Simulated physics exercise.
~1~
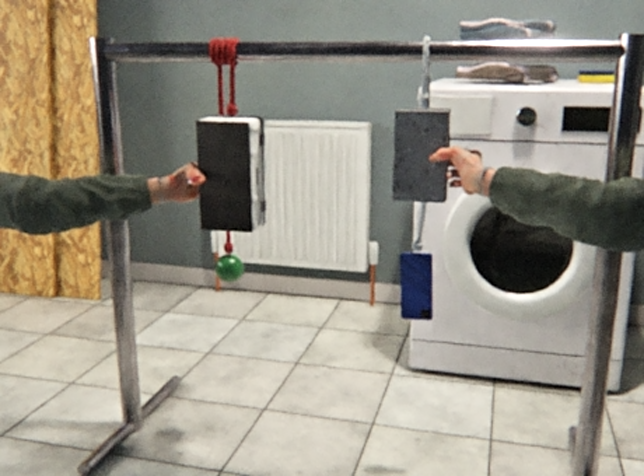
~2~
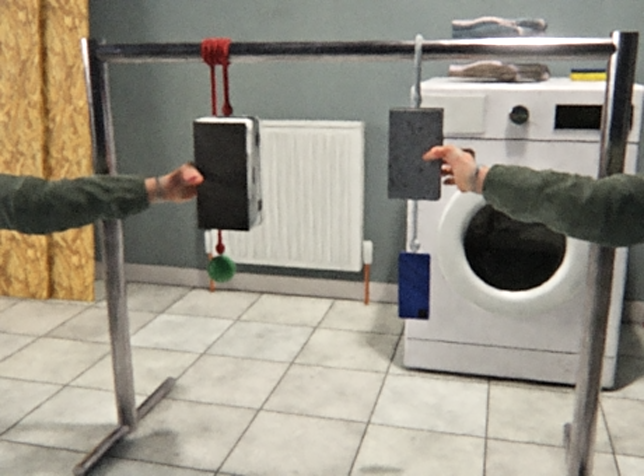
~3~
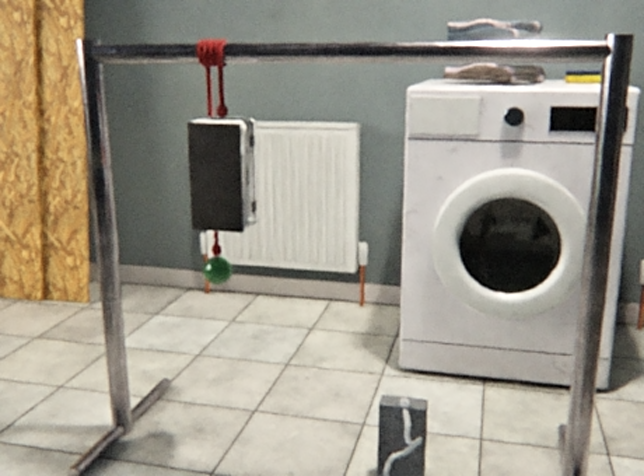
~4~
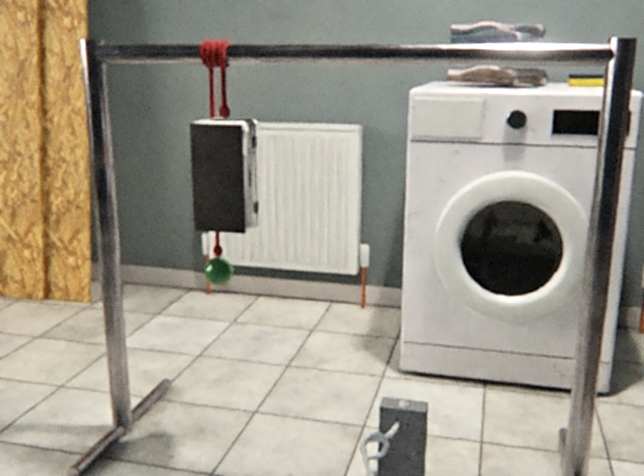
Two hands held a white case and a gray paver hanging by ropes from a metal rail, then let go and drew away. The white case stayed hanging on its red rope, while the paver dropped and ended up on the tiled floor.
